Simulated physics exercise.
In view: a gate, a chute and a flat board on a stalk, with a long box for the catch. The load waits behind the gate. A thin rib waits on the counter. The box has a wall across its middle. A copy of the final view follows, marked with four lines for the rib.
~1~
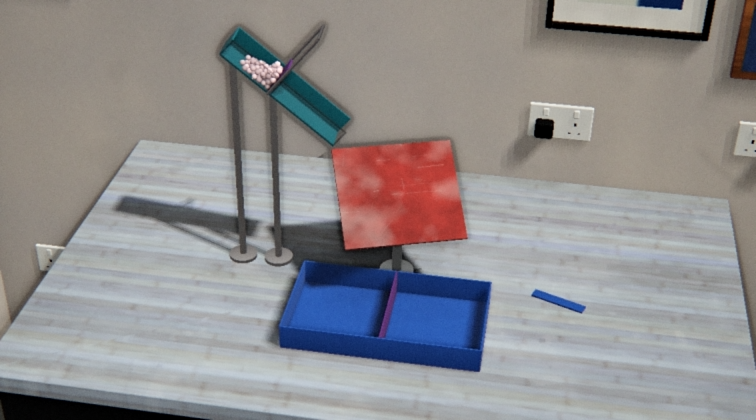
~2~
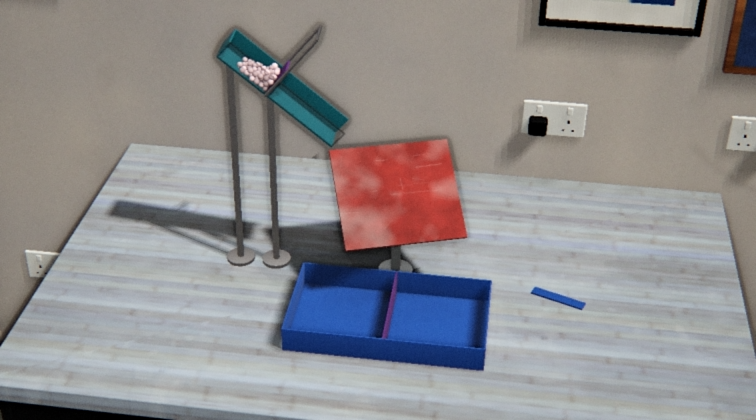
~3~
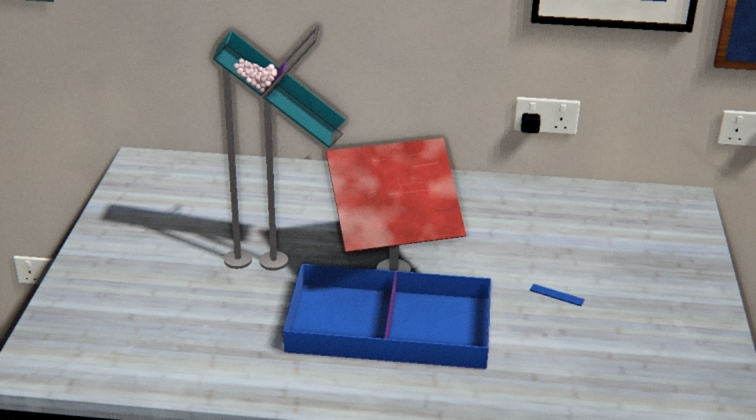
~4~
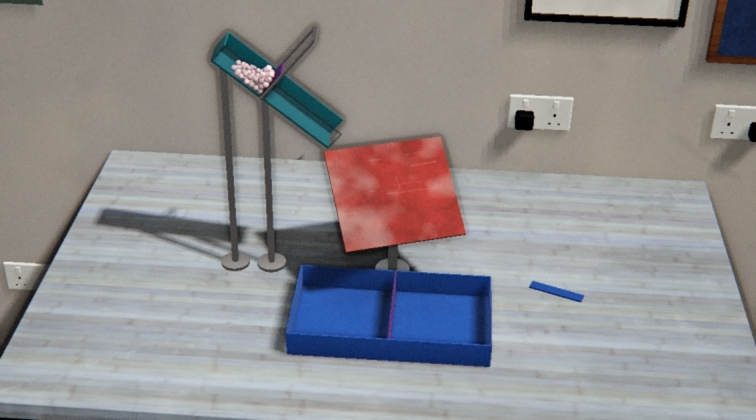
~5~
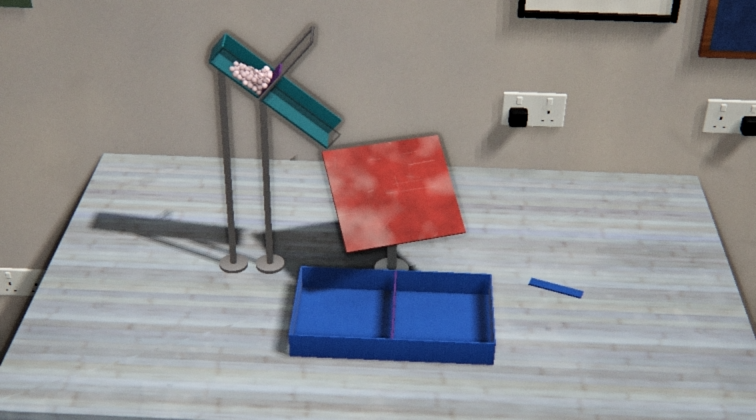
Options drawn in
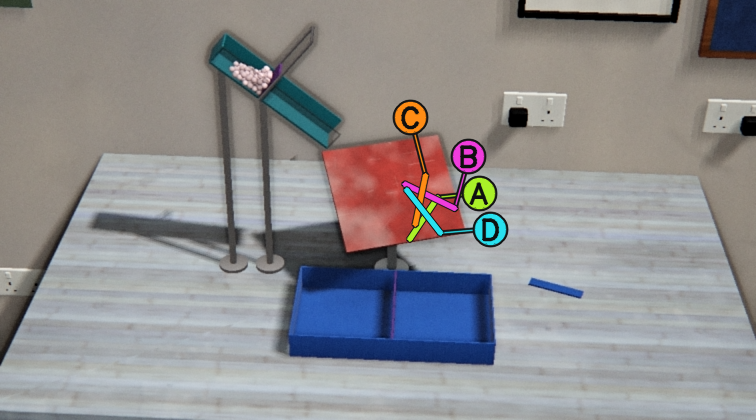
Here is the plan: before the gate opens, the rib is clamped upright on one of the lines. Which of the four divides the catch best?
I would pick line A.
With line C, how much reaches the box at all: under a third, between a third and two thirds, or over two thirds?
It is over two thirds.
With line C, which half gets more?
Right.
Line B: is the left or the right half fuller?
More lands on the right.
On the marked copy, line A from (437, 197) to (409, 239); line B from (404, 184) to (454, 208); line C from (425, 175) to (415, 224); line D from (406, 189) to (440, 233).
If A is chosen, of what is caught, about two thirds in the left half, about a third in the right.
If B is chosen, of what is caught, a small part in the left half, nearly all in the right.
If C is chosen, of what is caught, a small part in the left half, most in the right.
If D is chosen, of what is caught, a small part in the left half, nearly all in the right.
